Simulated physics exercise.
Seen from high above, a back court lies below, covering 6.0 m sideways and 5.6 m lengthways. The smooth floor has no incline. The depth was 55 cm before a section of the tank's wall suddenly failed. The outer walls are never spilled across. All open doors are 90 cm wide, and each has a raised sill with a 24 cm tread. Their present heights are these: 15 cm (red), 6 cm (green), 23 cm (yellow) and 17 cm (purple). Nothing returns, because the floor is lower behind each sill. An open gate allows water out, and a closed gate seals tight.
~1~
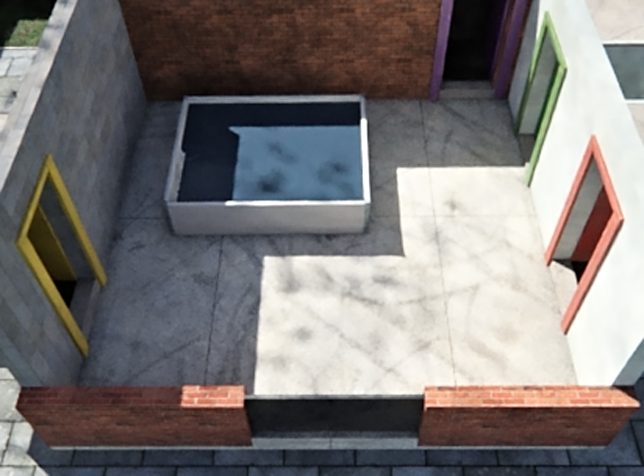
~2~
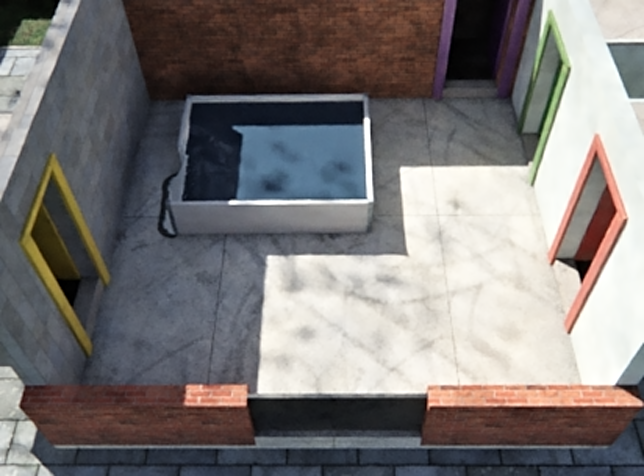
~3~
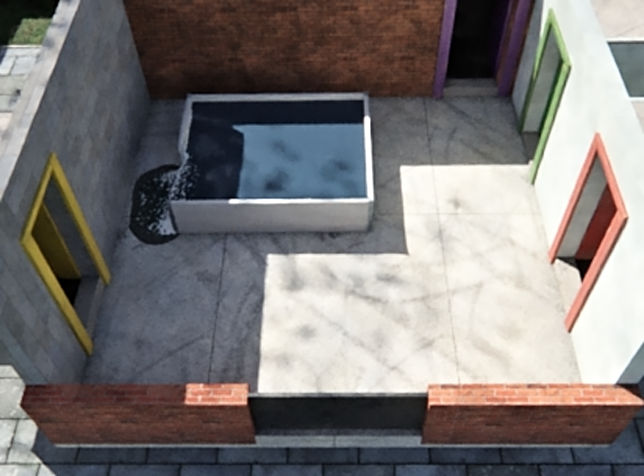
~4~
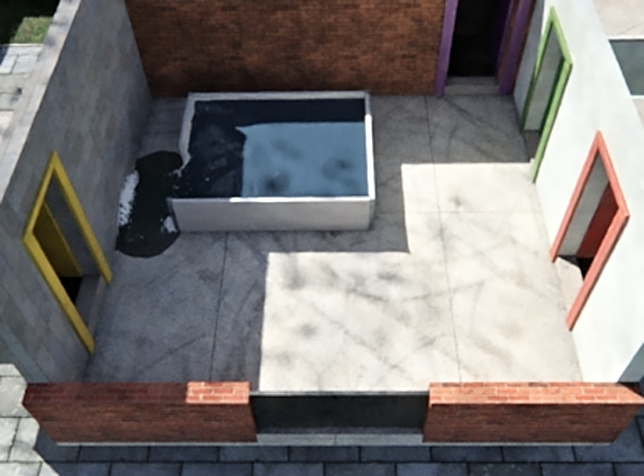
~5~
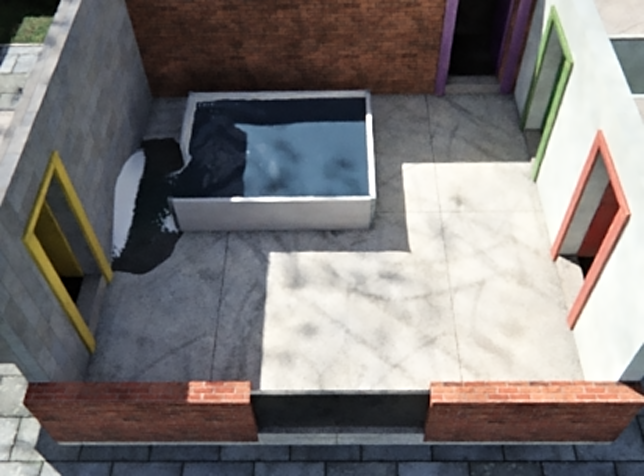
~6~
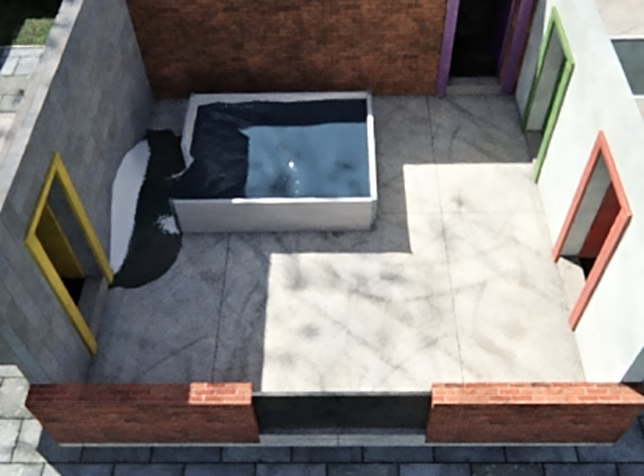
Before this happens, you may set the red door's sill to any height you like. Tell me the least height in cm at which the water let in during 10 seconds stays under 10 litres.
It should be about 9.5 cm.
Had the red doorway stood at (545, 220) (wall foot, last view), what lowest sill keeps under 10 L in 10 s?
About 12.5 cm.
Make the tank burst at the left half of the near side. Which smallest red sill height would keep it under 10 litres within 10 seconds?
A height of around 14.5 cm.
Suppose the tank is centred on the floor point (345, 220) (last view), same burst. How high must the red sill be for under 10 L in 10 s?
About 12.5 centimetres.
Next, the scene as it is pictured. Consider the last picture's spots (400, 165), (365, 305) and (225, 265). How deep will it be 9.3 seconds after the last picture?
That's 11, 7 and 2 cm, in the order given.
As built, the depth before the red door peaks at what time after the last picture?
At roughly 9.0 s.
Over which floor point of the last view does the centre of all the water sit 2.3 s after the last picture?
(240, 196).
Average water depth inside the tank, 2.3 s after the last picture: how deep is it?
About 33 centimetres.
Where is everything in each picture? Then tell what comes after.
The tank at (271, 151) is whole and still, 55 cm deep; the red door at (577, 246) is dry, in the first frame.
The gap is at (182, 195), the front 0.3 m out at a hidden place; the back of the tank holds 55 cm, in the second frame.
Water pours out at (183, 195) and has run 0.7 m, to (136, 212); about 8 cm deep outside, 55 cm at the back, in the third frame.
The gap is at (184, 194), the front 0.9 m out at (117, 244); the back of the tank holds 55 cm, in the fourth frame.
The gap is at (185, 193), the front 1.1 m out at (113, 264); the back of the tank holds 55 cm, in the fifth frame.
The front is at (110, 284), 1.3 m from the gap at (186, 194); 1.6 m2 of floor is wet, 55 cm left at the back; the red door at (585, 242), 5.4 m from the gap, is still 5.3 m from the nearest water, in the sixth frame.
Then, 0.7 s after the last picture water covers 15 % of the floor, deepest (46 cm) near (127, 215); it has not reached the red door.
Then, 2.3 s after the last picture water covers 40 % of the floor, deepest (34 cm) near (129, 206); it has not reached the red door.
Then, 9.3 s after the last picture water covers 100 % of the floor, deepest (18 cm) near (502, 94); 12 cm at the red door, 0 litres in over its 15 cm sill.
At the red door as built, the water peaked near 12 cm, 9.1 s after the last picture.
Run again over the same 10 s with other heights there, 31 litres in over 7.5 cm, 0 litres over 12 cm. The limit of 10 litres is kept from about 9.5 cm up.
